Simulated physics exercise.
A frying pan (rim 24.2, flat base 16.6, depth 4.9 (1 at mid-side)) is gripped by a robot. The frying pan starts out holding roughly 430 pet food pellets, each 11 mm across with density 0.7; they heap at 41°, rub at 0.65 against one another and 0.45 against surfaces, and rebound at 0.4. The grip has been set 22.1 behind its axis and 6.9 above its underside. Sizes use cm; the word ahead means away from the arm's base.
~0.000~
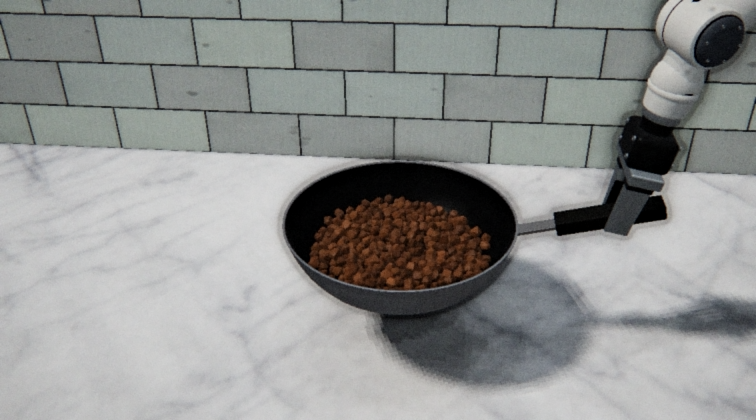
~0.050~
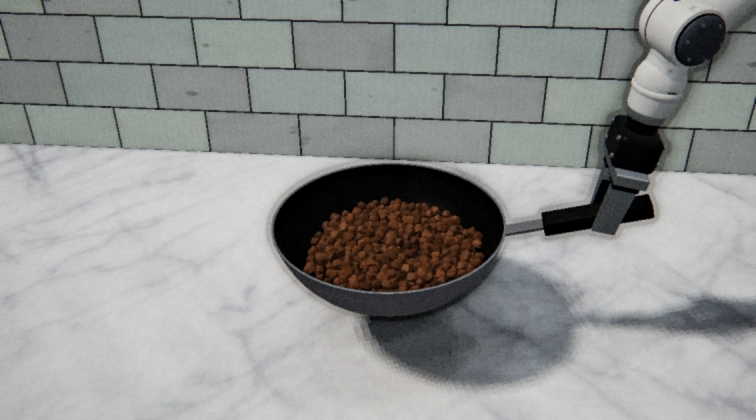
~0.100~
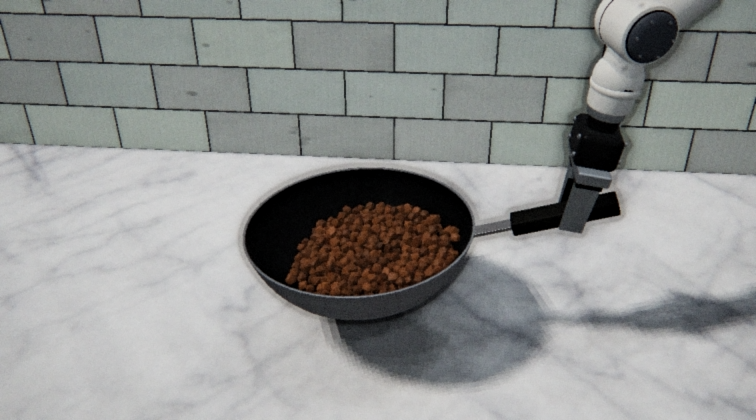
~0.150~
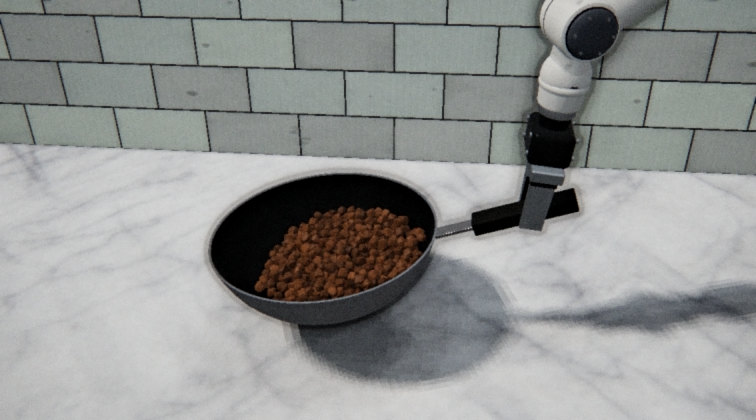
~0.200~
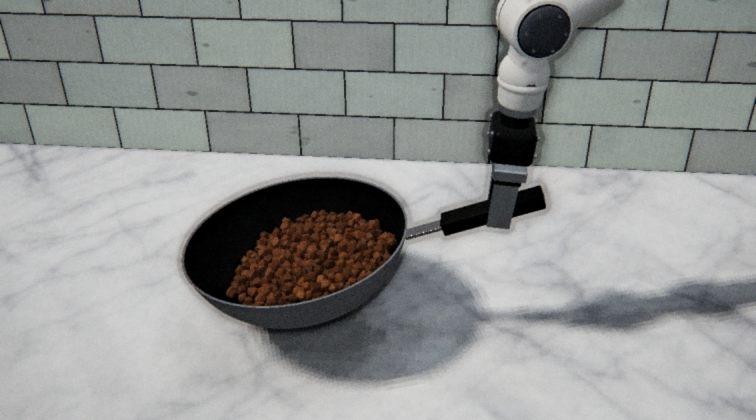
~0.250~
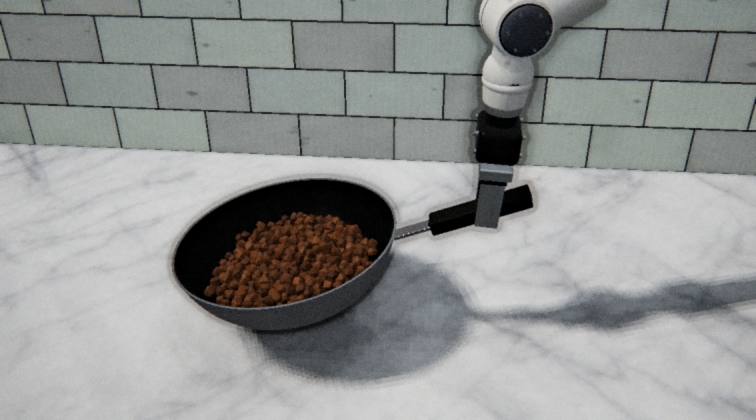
A dark frying pan heaped with brown pellets, its handle gripped by a robot arm, hangs above a marble counter and begins sliding left. The arm carries it steadily leftward while the pan tilts slightly, its left side dipping, and the movement slows near the end with the pellets still inside.
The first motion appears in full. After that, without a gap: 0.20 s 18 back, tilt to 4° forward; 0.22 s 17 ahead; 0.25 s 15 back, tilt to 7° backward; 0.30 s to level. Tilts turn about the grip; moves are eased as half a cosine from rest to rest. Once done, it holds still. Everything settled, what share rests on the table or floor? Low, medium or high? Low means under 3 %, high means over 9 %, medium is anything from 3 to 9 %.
Medium.
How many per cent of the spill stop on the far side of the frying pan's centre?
That share is close to 70 percent.
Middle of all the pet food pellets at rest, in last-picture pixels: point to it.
Their centre ends up roughly at (453, 248) in the final picture.
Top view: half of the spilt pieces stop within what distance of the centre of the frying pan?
I reckon close to 16 centimetres.
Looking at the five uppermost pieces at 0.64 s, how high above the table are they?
Around 23 cm above the table.
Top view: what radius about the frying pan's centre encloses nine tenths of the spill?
It comes to about 30 cm.
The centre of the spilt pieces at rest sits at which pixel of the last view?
Roughly at (351, 295) in the final view.
After 0.64 s, tilted 4° forward, highest piece 24 above the table; 395 in the frying pan, 3 on the table or floor, 32 in flight or on a rim.
After 1.03 s, tilted 5° backward, highest piece 17 above the table; 407 in the frying pan, 10 on the table or floor, 13 in flight or on a rim.
After 1.42 s, level, highest piece 14 above the table; 407 in the frying pan, 23 on the table or floor.
After 2.47 s, level, highest piece 14 above the table; 407 in the frying pan, 23 on the table or floor.
In the end, 407 in the frying pan, 23 on the table or floor. That is 5 % on the table or floor.
